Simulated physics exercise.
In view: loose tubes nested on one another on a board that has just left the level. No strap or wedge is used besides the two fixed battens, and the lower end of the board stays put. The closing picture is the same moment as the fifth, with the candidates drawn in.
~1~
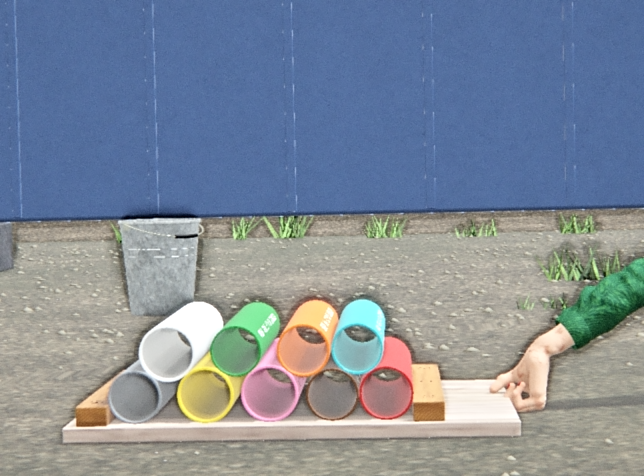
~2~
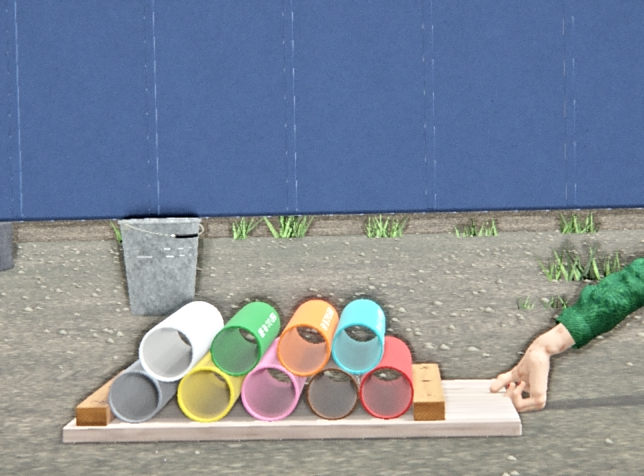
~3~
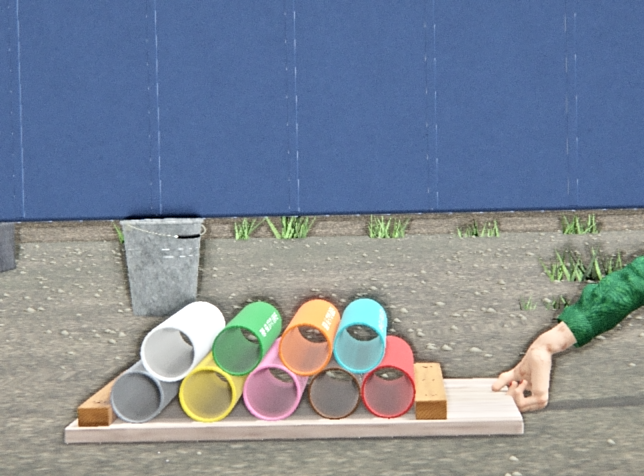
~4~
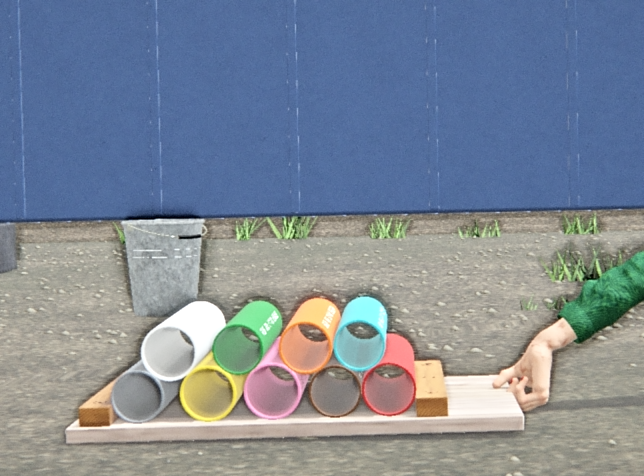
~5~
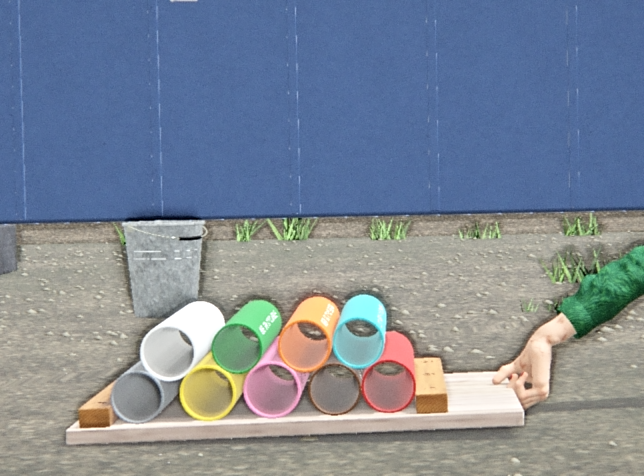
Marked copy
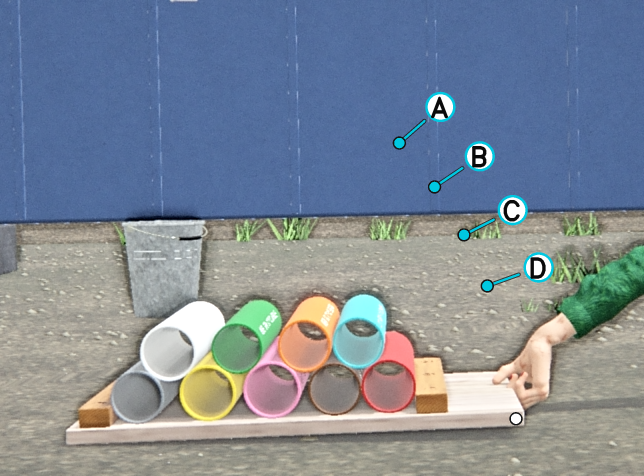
A hand in a fuzzy green sleeve reaches in from the right to the end of a pale board on gritty grey ground, seen from the front against a blue panelled wall. Nine coloured tubes nest in two rows between wooden blocks, white, green, orange and turquoise above, with a grey bucket behind. The hand raises the board's right end very slightly, while the tubes keep their places and the view barely shifts.
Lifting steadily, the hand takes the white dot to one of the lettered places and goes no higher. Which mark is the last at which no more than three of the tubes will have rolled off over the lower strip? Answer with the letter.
The answer is mark C.
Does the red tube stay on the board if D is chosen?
Yes, with D.
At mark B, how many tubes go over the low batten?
It comes to four.
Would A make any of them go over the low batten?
At A: Yes.
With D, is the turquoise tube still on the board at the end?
Yes.
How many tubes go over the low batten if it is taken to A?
The count is four.
On the marked copy, A at (399, 143); B at (435, 187); C at (464, 235); D at (487, 286); the white dot at (516, 419).
Taking C. A third of the way, board at 16°.
Two thirds of the way, board at 26°.
When it is over, board at 26°, none over the low batten.
As for the rest, A four over the low batten (orange, turquoise, white, green); B four over the low batten (orange, turquoise, white, green); D none over the low batten.
